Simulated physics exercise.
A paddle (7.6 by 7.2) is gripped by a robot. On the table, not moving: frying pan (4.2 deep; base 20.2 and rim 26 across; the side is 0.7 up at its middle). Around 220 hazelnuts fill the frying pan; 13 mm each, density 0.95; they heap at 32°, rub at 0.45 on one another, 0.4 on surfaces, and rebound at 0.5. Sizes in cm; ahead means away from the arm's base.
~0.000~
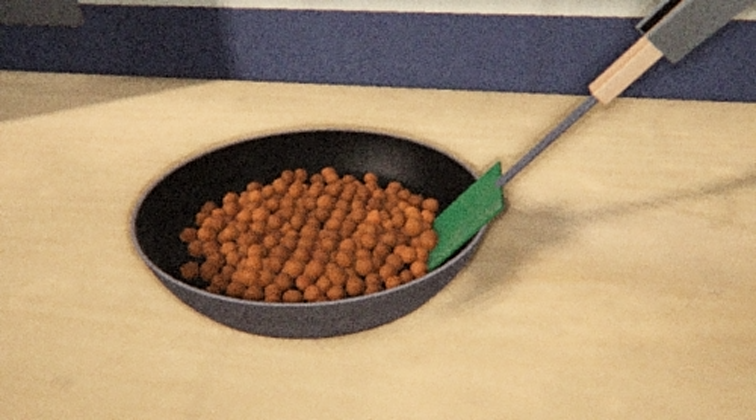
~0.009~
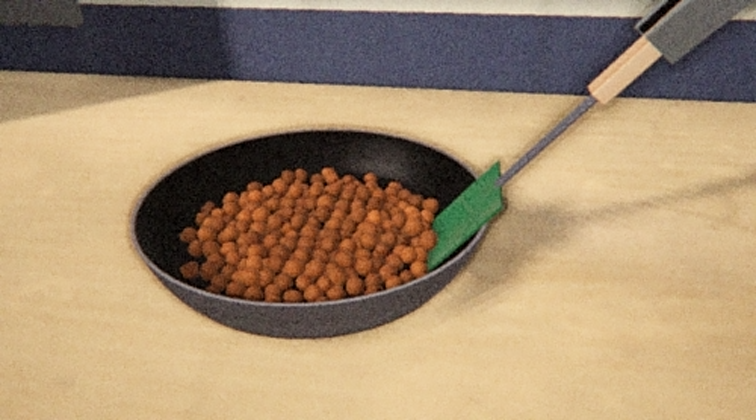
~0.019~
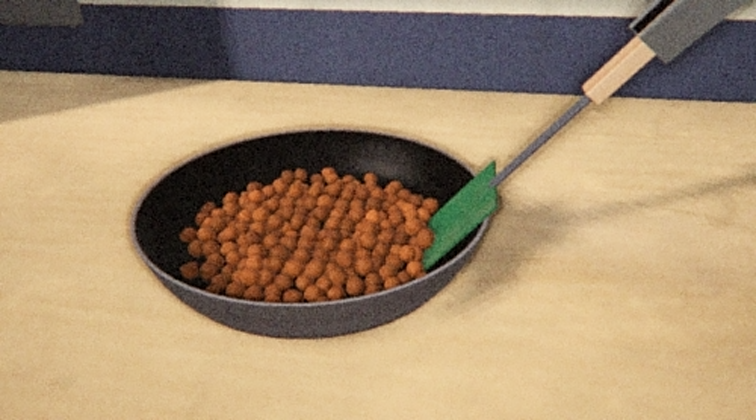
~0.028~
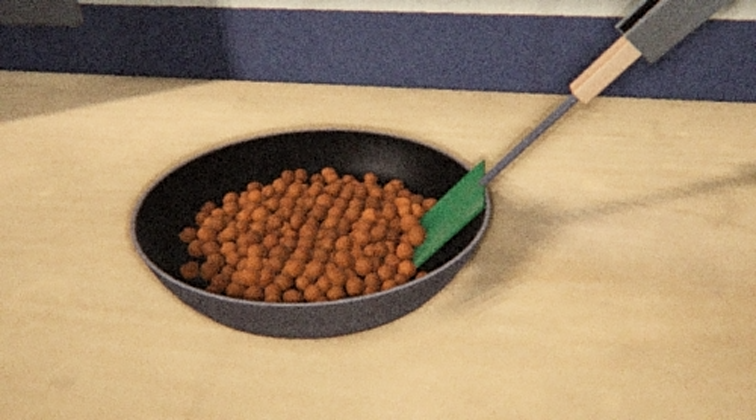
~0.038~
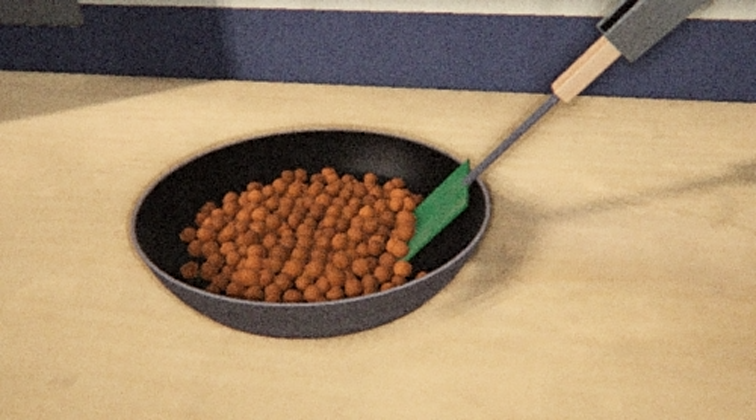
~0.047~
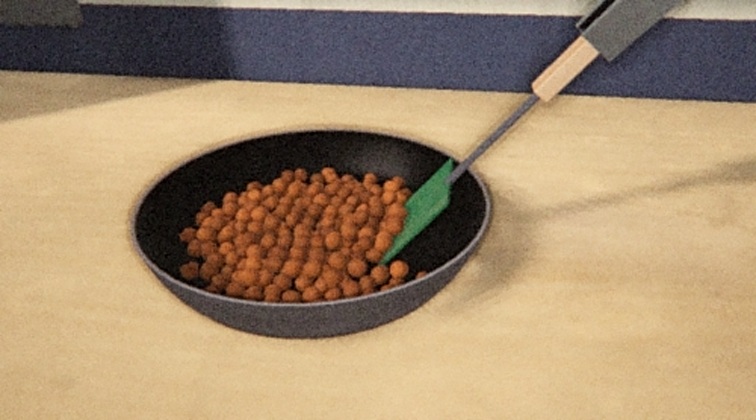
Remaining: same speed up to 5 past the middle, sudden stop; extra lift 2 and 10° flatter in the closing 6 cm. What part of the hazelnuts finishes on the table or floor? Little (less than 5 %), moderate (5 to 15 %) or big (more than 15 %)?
A moderate share, 5 to 15 %, ends on the table or floor.
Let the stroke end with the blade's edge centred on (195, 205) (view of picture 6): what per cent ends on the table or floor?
About 20 per cent.
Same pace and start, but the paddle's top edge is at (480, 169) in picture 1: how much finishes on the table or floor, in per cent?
About 5 per cent.
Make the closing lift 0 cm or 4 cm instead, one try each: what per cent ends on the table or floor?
Some 0 and 15 per cent.
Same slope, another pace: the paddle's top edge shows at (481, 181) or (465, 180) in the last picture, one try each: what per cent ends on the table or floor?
About 0 and 0 per cent.
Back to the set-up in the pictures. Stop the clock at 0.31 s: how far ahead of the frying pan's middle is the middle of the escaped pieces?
Some 18 cm.
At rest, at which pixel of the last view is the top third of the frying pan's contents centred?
At about (213, 220).
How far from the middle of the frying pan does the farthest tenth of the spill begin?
Some 45 cm.
By 0.07 s, sloping 51°, highest piece 5 above the table; 224 in the frying pan.
By 0.09 s, sloping 48°, highest piece 6 above the table; 224 in the frying pan.
By 0.31 s, sloping 41°, highest piece 12 above the table; 203 in the frying pan, 13 on the table or floor, 8 on the blade or in flight.
By 1.36 s, sloping 41°, highest piece 3 above the table; 203 in the frying pan, 21 on the table or floor.
Final count, 203 in the frying pan, 21 on the table or floor. That is 9 % on the table or floor.
